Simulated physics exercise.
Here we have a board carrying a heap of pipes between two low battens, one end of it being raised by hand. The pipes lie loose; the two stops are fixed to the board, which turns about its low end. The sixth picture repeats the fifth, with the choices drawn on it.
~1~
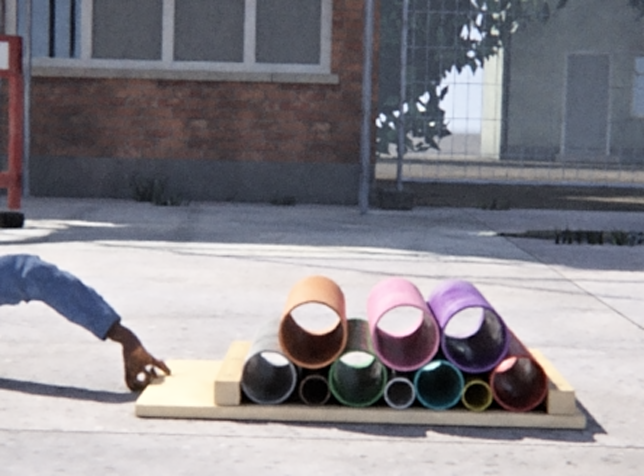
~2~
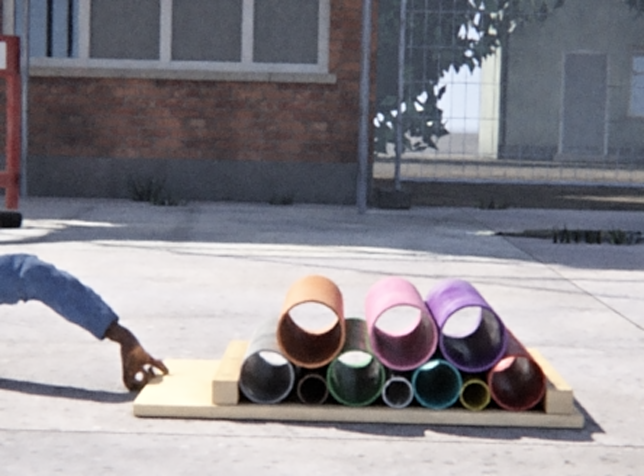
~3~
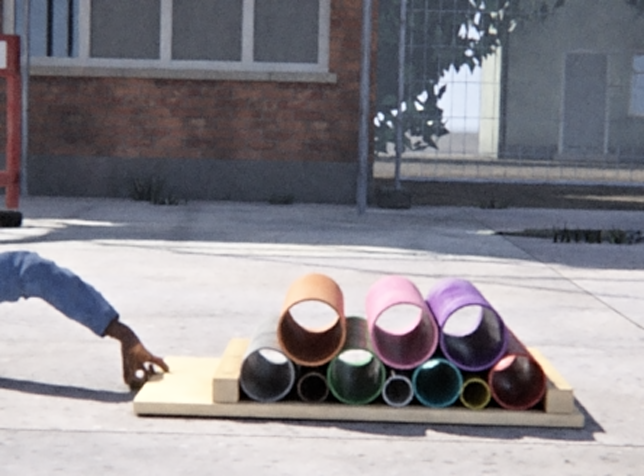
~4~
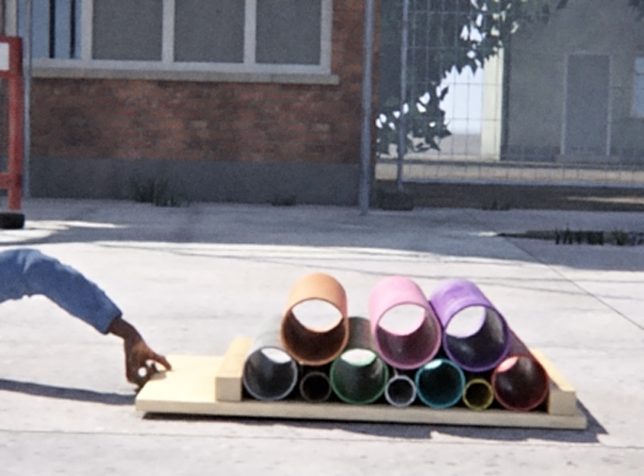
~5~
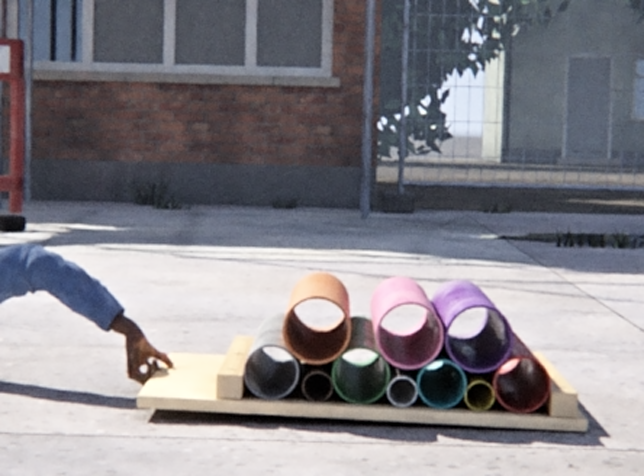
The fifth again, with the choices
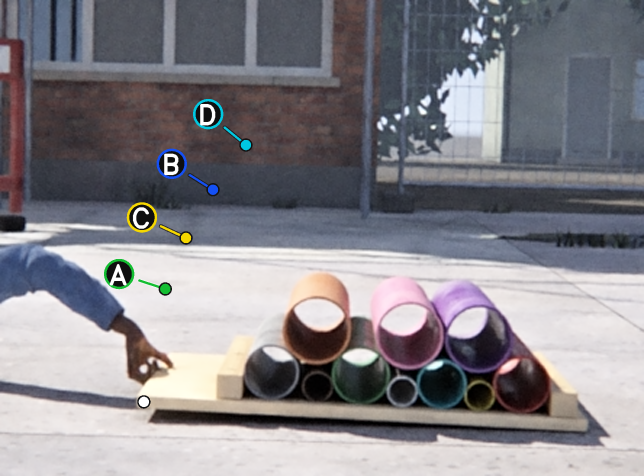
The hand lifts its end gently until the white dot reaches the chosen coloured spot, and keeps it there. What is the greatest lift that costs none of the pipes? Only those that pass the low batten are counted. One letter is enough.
It can be raised to D.
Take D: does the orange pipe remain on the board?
Yes.
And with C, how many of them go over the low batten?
It comes to none.
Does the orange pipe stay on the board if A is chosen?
The orange pipe: Yes.
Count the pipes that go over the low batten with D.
With D, none.
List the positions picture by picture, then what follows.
Purple pipe (475, 338); pink pipe (405, 337); orange pipe (313, 334), in the first frame.
Orange pipe (311, 334); board (356, 379), in the second frame.
Board (357, 378); grey pipe (267, 375); brown pipe (313, 388); purple pipe (474, 337), in the third frame.
Board (360, 378); grey pipe (269, 373); brown pipe (316, 387), in the fourth frame.
Board (361, 377); grey pipe (271, 372); brown pipe (318, 386), in the fifth frame.
On the marked copy, A at (165, 289); B at (213, 190); C at (186, 238); D at (246, 145); the white dot at (144, 402).
Taking D. A third of the way, board at 20°.
Two thirds of the way, board at 38°.
When it is over, board at 38°, none over the low batten.
As for the rest, A none over the low batten; B none over the low batten; C none over the low batten.
